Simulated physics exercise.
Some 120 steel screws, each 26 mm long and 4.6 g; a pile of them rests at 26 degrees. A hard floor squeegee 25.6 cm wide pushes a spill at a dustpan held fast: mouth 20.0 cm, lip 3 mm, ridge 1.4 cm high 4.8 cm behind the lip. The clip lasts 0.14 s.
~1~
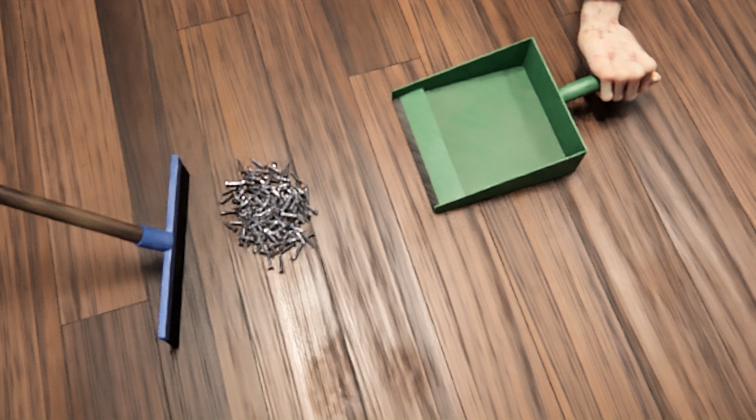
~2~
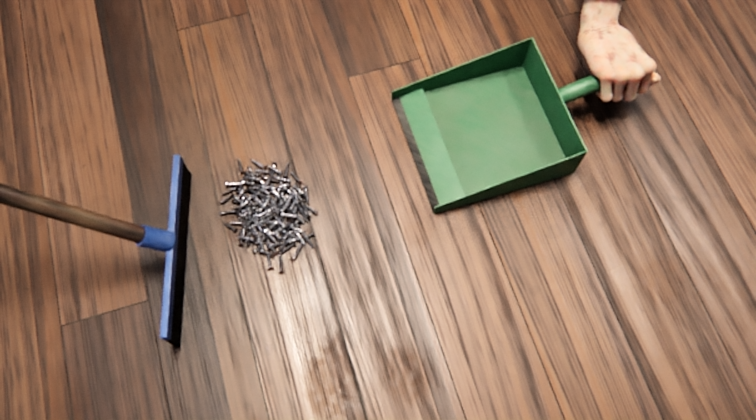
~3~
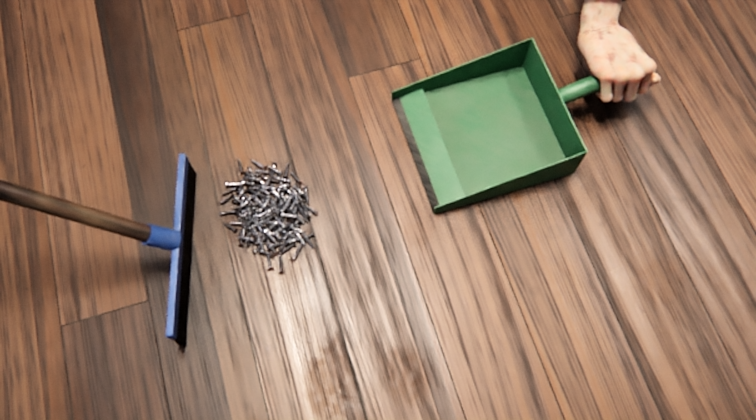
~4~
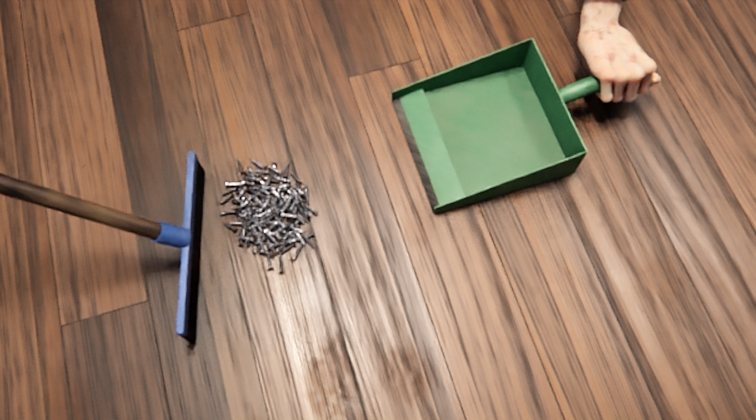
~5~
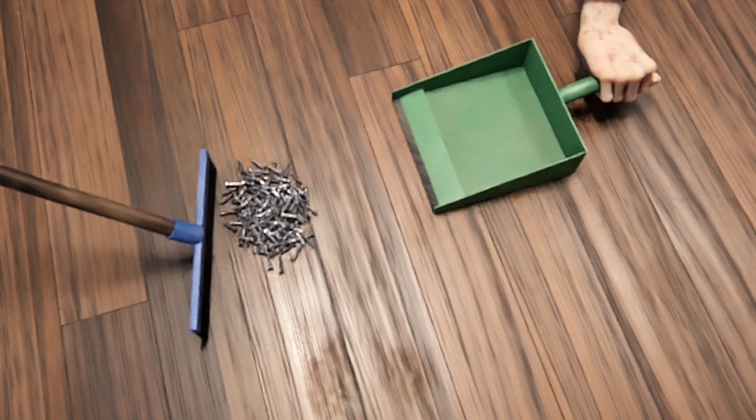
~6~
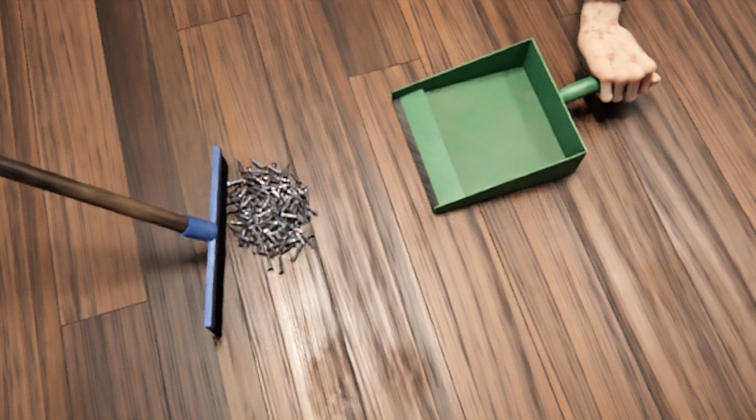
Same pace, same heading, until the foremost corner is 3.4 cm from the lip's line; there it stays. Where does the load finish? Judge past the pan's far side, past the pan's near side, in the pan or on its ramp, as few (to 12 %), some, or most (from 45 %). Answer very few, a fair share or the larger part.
Far side: Very few, near side: A fair share, pan: Very few.
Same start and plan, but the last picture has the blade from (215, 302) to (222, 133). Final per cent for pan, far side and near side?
Pan 0, far 5, near 15.
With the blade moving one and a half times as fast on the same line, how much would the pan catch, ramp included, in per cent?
In that case some 25 per cent.
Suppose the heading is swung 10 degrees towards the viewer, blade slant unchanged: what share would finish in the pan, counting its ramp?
In that case some 10 per cent.
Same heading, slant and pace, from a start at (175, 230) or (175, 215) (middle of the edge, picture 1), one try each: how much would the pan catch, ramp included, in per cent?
About 5 and 5 per cent.
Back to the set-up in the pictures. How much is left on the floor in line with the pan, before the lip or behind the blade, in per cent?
About 70 per cent.
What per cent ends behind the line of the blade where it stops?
About 0 per cent.
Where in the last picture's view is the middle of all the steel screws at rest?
Around (410, 189).
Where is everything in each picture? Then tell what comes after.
In the first picture, blade from (165, 337) to (177, 161), moved 0.0 cm, 0 of the pieces shifted so far; middle of the pieces at (272, 206); pan at (493, 132).
In the second picture, blade from (166, 336) to (179, 161), moved 0.3 cm, 0 of the pieces shifted so far; middle of the pieces at (272, 206).
In the third picture, blade from (172, 335) to (184, 160), moved 1.0 cm, 0 of the pieces shifted so far; middle of the pieces at (272, 207).
In the fourth picture, blade from (183, 333) to (194, 158), moved 2.3 cm, 0 of the pieces shifted so far; middle of the pieces at (272, 207).
In the fifth picture, blade from (196, 329) to (205, 155), moved 4.0 cm, 0 of the pieces shifted so far; middle of the pieces at (272, 207).
In the sixth picture, blade from (210, 326) to (218, 152), moved 5.9 cm, 3 of the pieces shifted so far; middle of the pieces at (272, 207); pan at (492, 133).
Then, 0.19 s after the last picture, middle of the blade 19 cm from the lip; 0 % over the lip, far side 0 %, near side 10 %.
Then, 0.32 s after the last picture, middle of the blade 10 cm from the lip; 0 % over the lip, far side 0 %, near side 15 %.
Then, 0.58 s after the last picture, middle of the blade 7 cm from the lip; 10 % over the lip, far side 0 %, near side 25 %.
In the end, far side 0 %, near side 25 %, pan 5 %, in front of the lip or behind the blade 70 %.
